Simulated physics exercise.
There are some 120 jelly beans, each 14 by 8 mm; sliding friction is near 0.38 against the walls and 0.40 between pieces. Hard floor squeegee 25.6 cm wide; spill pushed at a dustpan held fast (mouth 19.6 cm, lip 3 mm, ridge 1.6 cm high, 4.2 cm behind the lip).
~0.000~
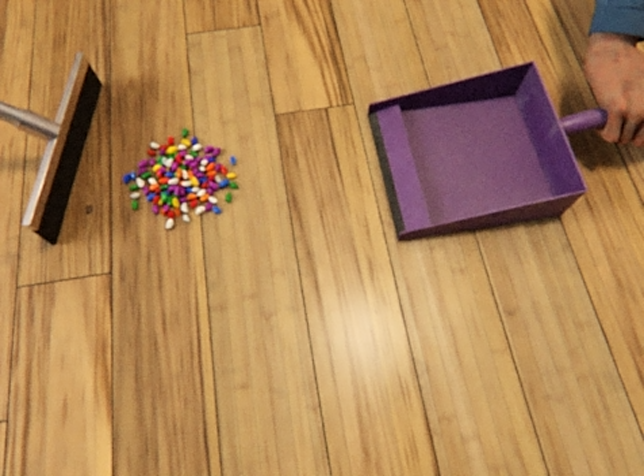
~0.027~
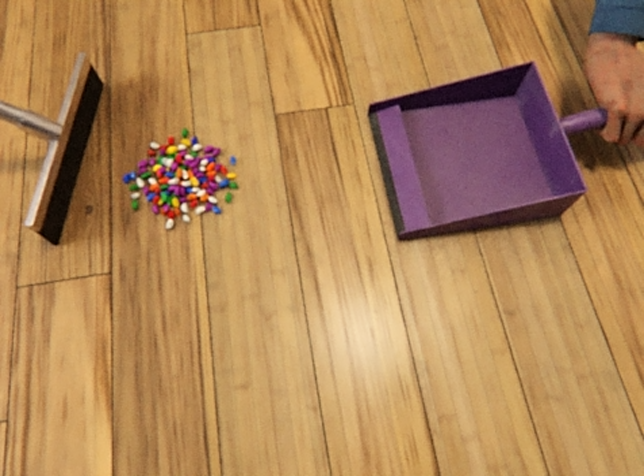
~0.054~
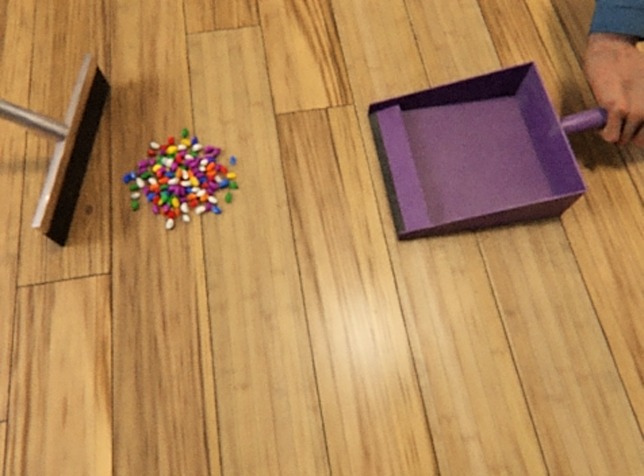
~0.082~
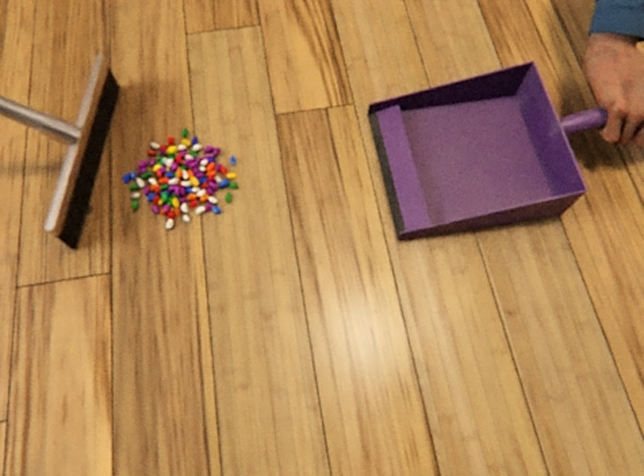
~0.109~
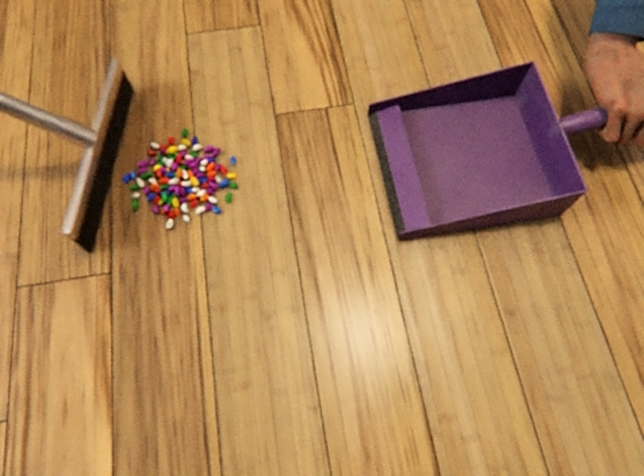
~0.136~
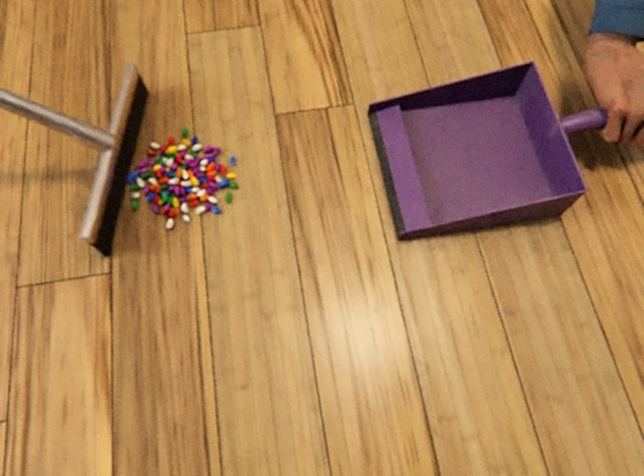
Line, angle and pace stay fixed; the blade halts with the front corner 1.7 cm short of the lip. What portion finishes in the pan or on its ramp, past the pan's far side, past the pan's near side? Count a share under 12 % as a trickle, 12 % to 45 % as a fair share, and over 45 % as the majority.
One by one: In the pan or on its ramp: Medium; past the pan's far side: Low; past the pan's near side: Medium.
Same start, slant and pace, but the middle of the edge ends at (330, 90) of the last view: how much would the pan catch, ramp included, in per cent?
Roughly 5 %.
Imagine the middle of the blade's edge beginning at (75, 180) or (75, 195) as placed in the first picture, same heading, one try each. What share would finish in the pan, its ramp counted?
The two tries give some 15 % and some 20 %.
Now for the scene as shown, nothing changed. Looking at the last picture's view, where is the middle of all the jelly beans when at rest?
Centre at rest: Approx. (389, 214) px.
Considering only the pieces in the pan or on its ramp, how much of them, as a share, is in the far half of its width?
Something like 10 in a hundred.
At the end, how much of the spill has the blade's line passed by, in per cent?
Estimate: Around 0 %.
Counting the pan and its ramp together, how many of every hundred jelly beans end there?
Roughly 15 %.
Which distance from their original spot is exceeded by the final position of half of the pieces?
Roughly 28 centimetres.
After 0.33 s, middle of the blade 19 cm from the lip; 0 % over the lip, far side 5 %, near side 0 %.
Then, at 0.45 s, middle of the blade 9 cm from the lip; 0 % over the lip, far side 5 %, near side 15 %.
After 0.71 s, middle of the blade 5 cm from the lip; 20 % over the lip, far side 5 %, near side 30 %.
At rest (3.2 s), pan 15 %, far side 5 %, near side 30 %, in front of the lip or behind the blade 50 %.
